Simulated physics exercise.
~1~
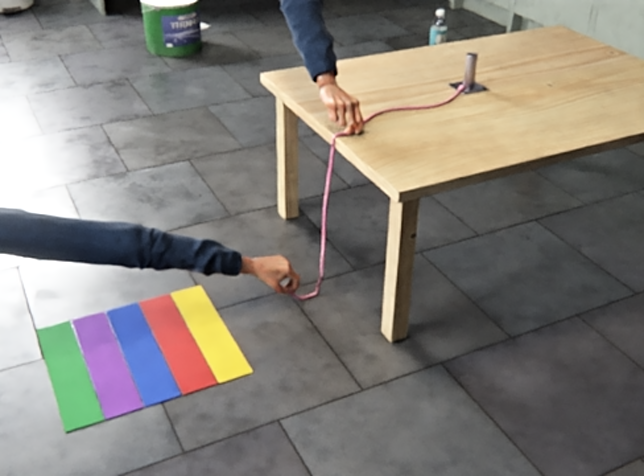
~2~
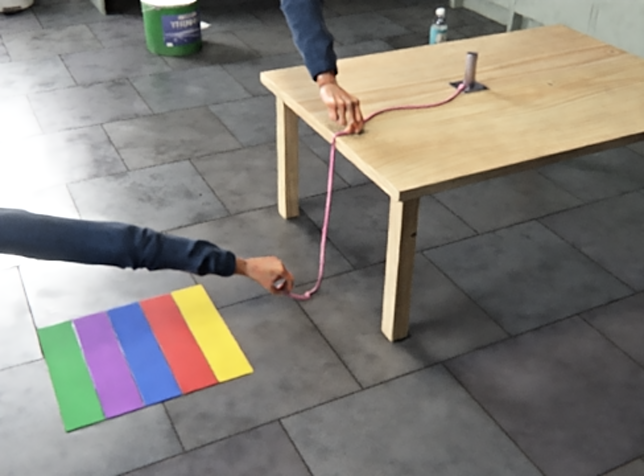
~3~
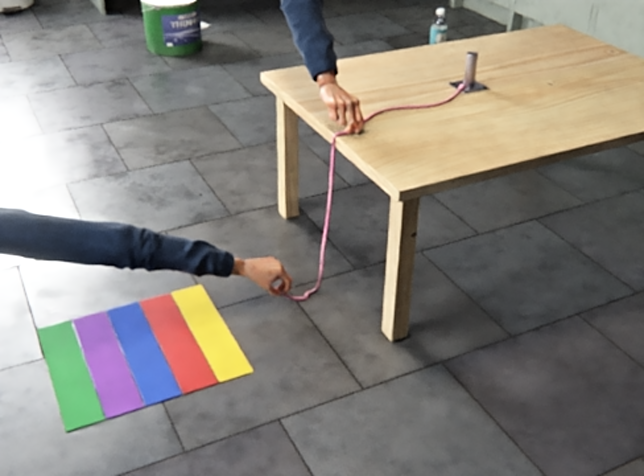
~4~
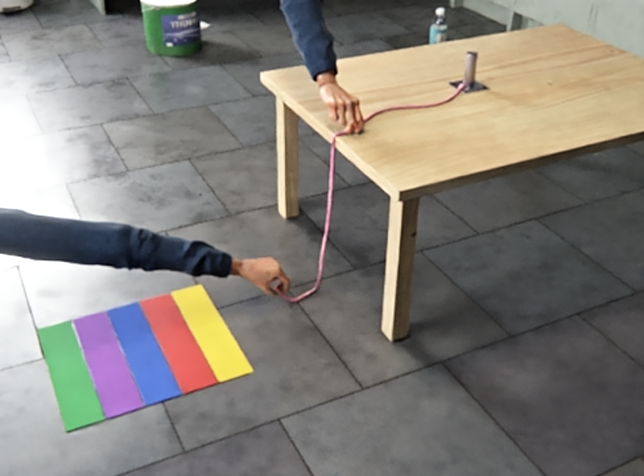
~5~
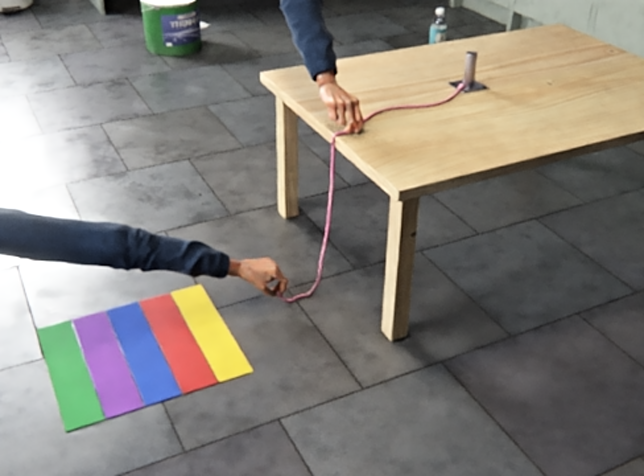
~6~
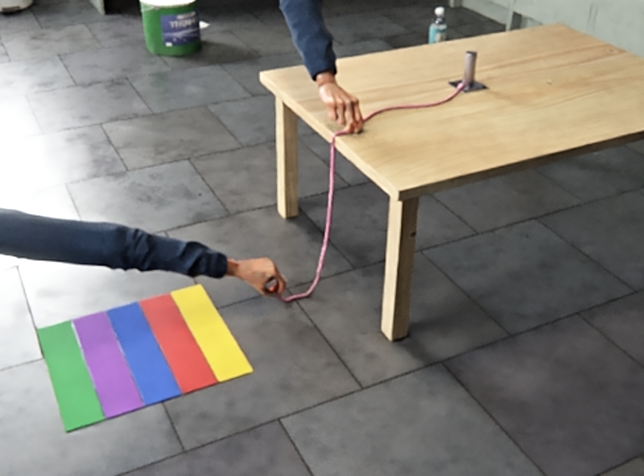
A hand slowly draws a pink cord slightly left while another pinches it at the table edge.
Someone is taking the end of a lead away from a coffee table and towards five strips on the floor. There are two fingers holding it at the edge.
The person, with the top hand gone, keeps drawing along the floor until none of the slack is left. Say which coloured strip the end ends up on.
It ends up on the red strip.
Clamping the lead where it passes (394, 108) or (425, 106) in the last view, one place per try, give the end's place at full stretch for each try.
Try one gives about (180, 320); try two, about (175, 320).
Soon after, end near (230, 307); short of the strips.
After that, end near (193, 318); over yellow.
At the stop, end near (170, 324); over red. Over red.
